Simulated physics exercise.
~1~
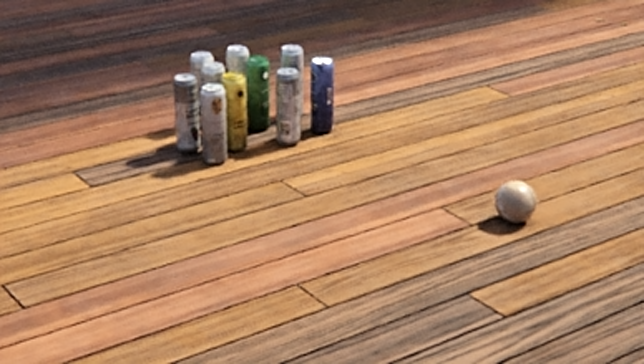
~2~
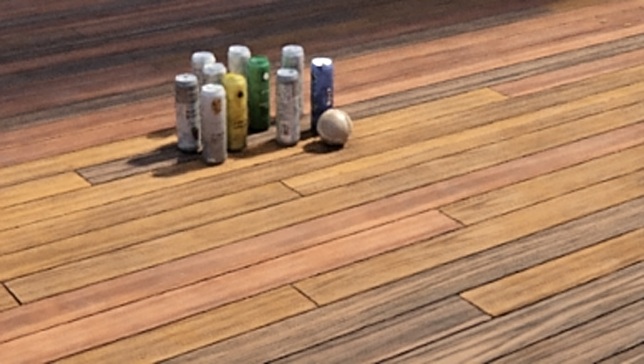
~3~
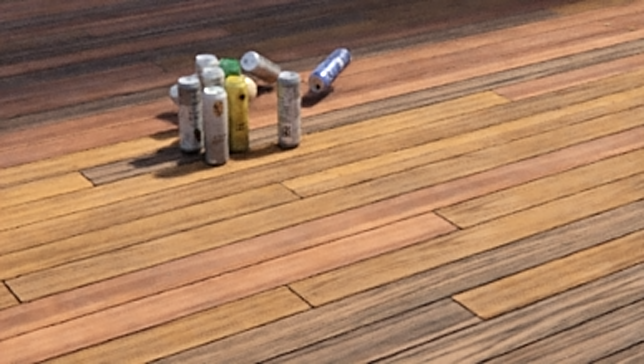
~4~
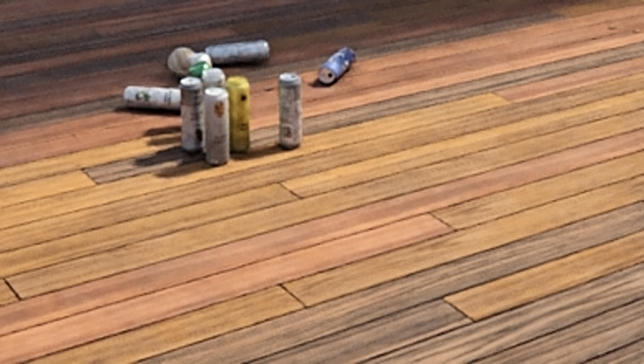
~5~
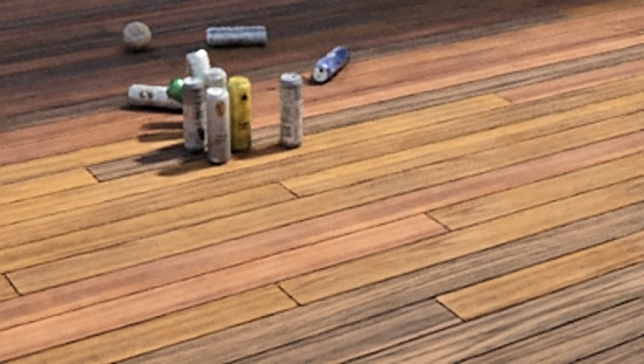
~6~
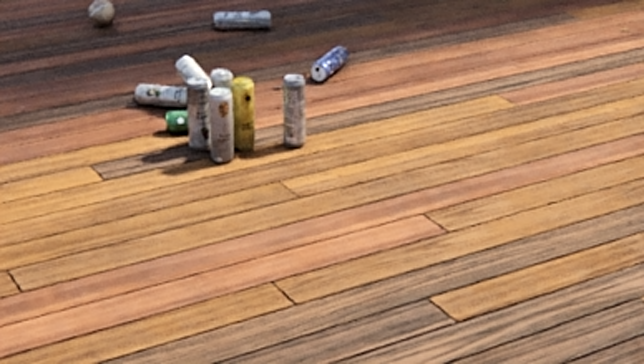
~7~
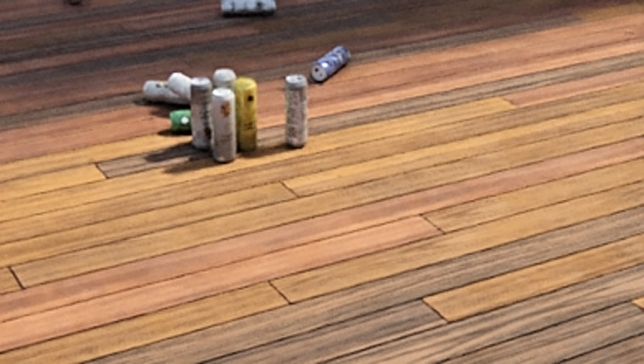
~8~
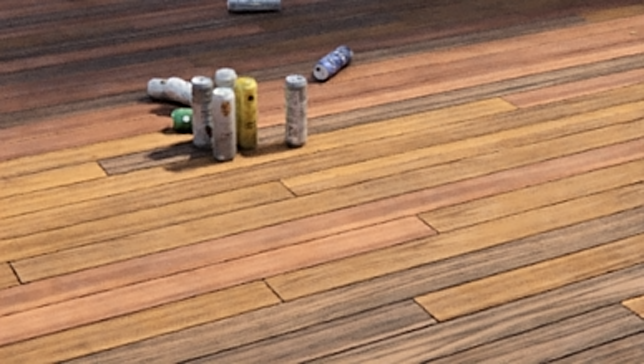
Wooden ball rolling across planks into upright cans, knocking the blue and green ones flat while the yellow one stays standing.
